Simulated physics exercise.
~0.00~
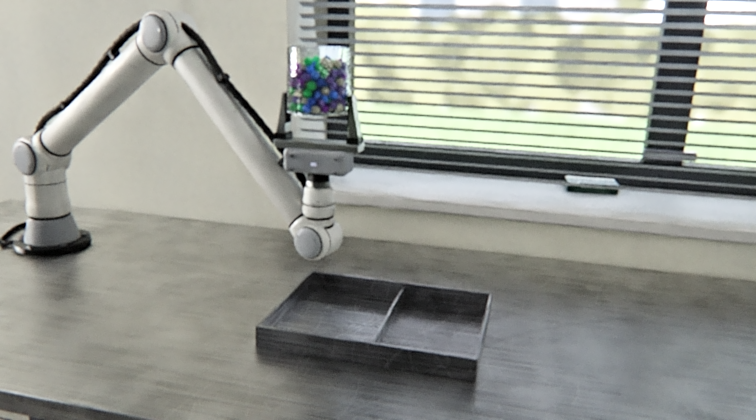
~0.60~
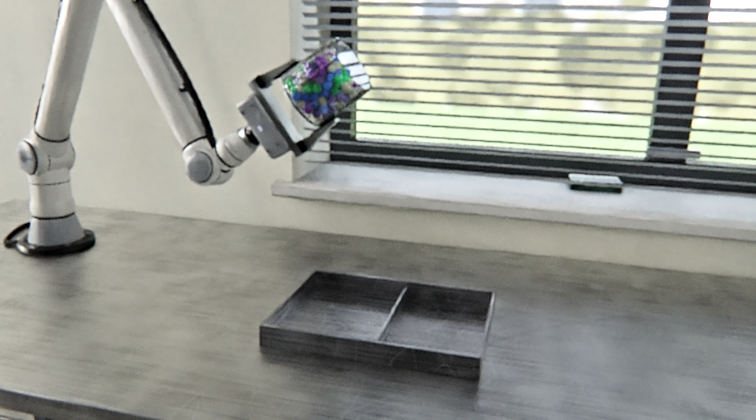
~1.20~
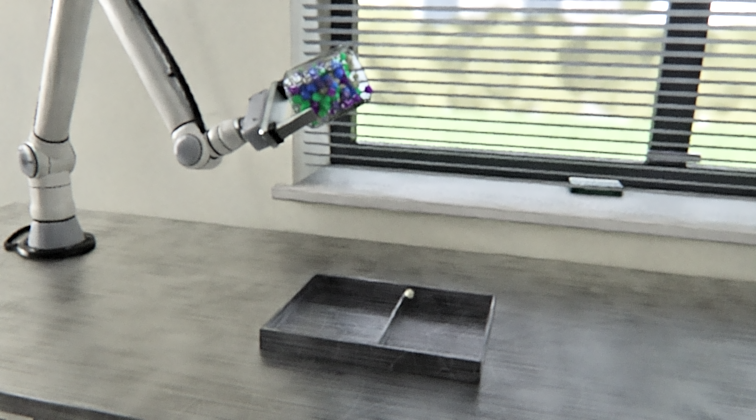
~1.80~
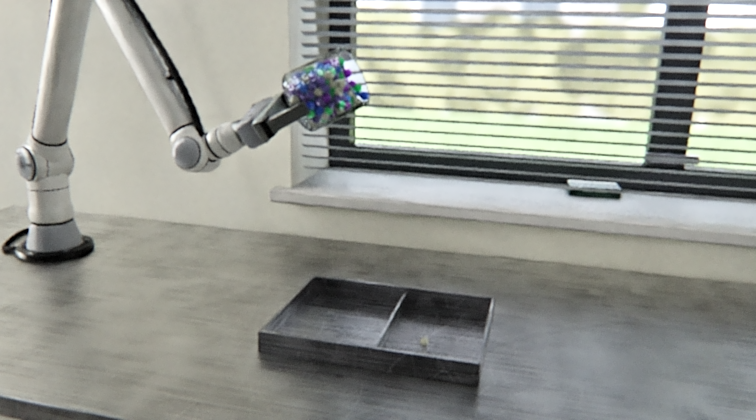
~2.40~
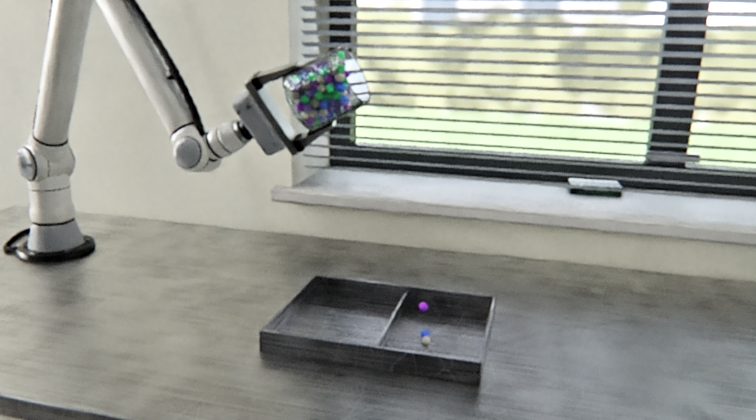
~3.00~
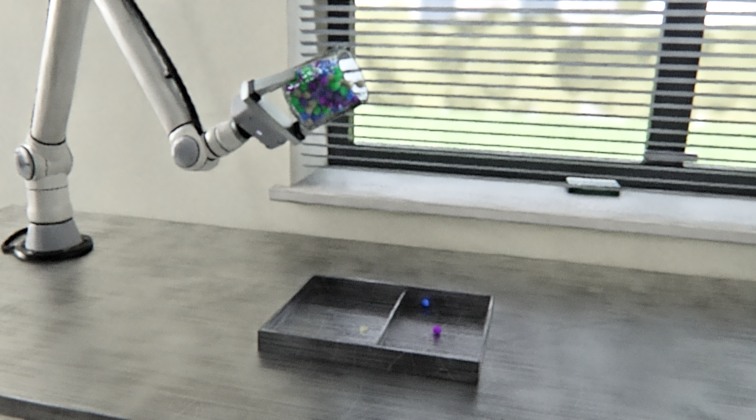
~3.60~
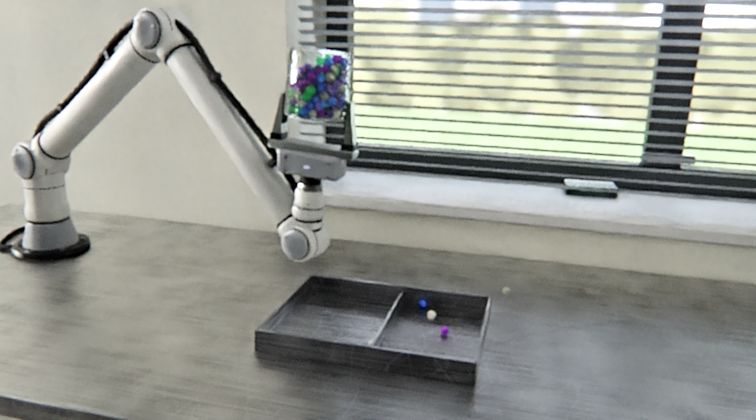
A white robot arm stands at the left of a dark grey table by a window with blinds, seen from slightly above, holding a clear cup full of small purple, blue, green and white balls. Below sits a dark tray split in two by a cross wall. The arm swings the cup over to the right and rolls it while it stays tilted. A few balls drop into the tray, mostly its right part. The arm then raises the cup upright, still nearly full, leaving a few balls in the tray and a pale one on the table beyond.
